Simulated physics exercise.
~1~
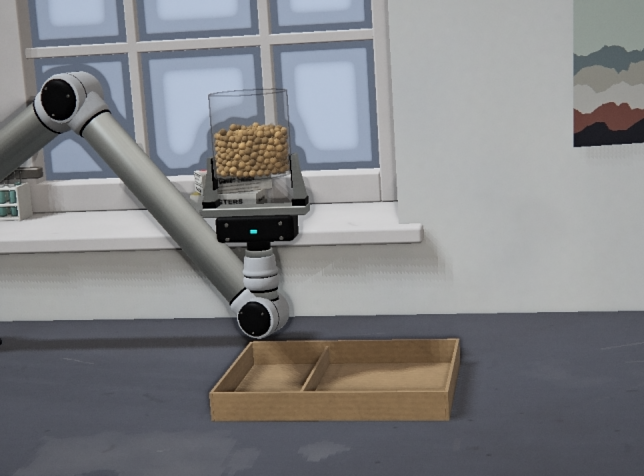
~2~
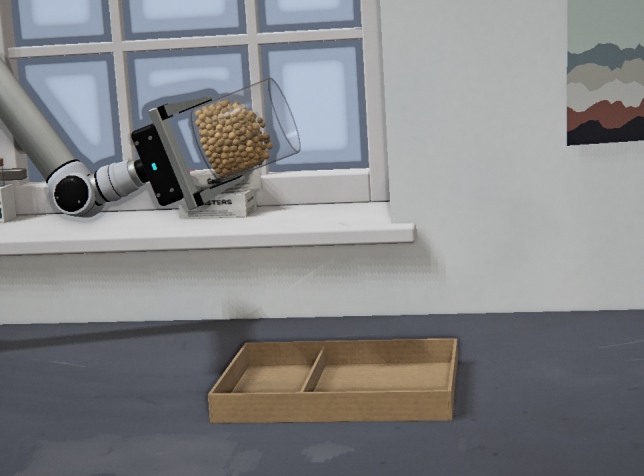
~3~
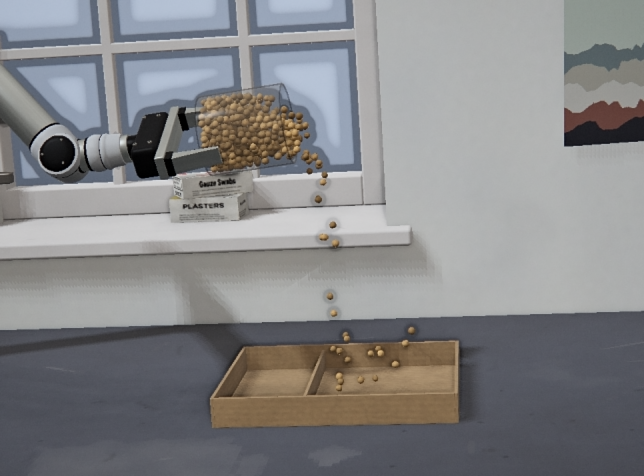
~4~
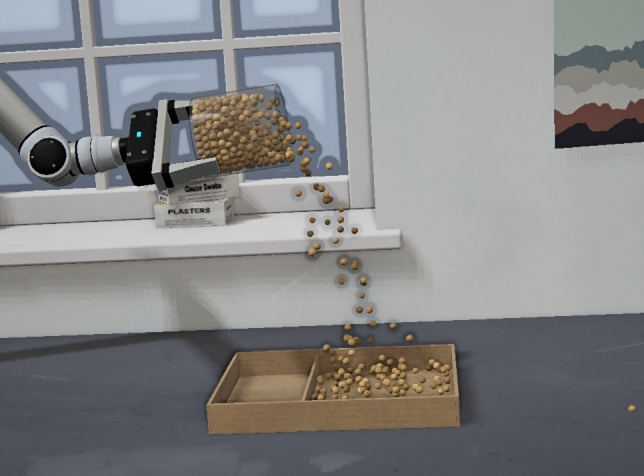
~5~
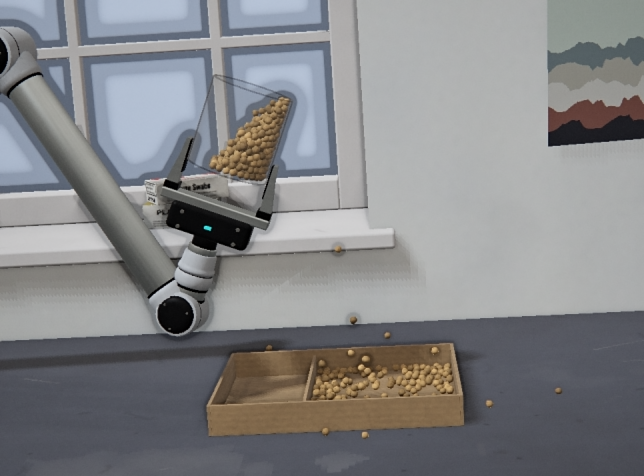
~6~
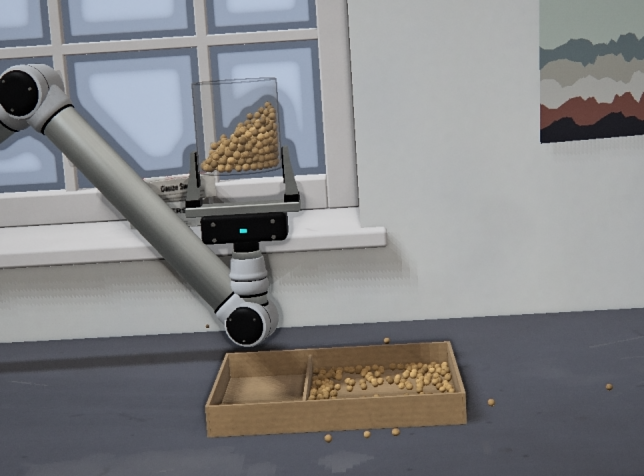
A robot arm tipped a clear tumbler of dried chickpeas onto its side and spilled a stream into the right-hand part of a wooden tray, then turned it upright, still holding many, with a few chickpeas scattered on the table.
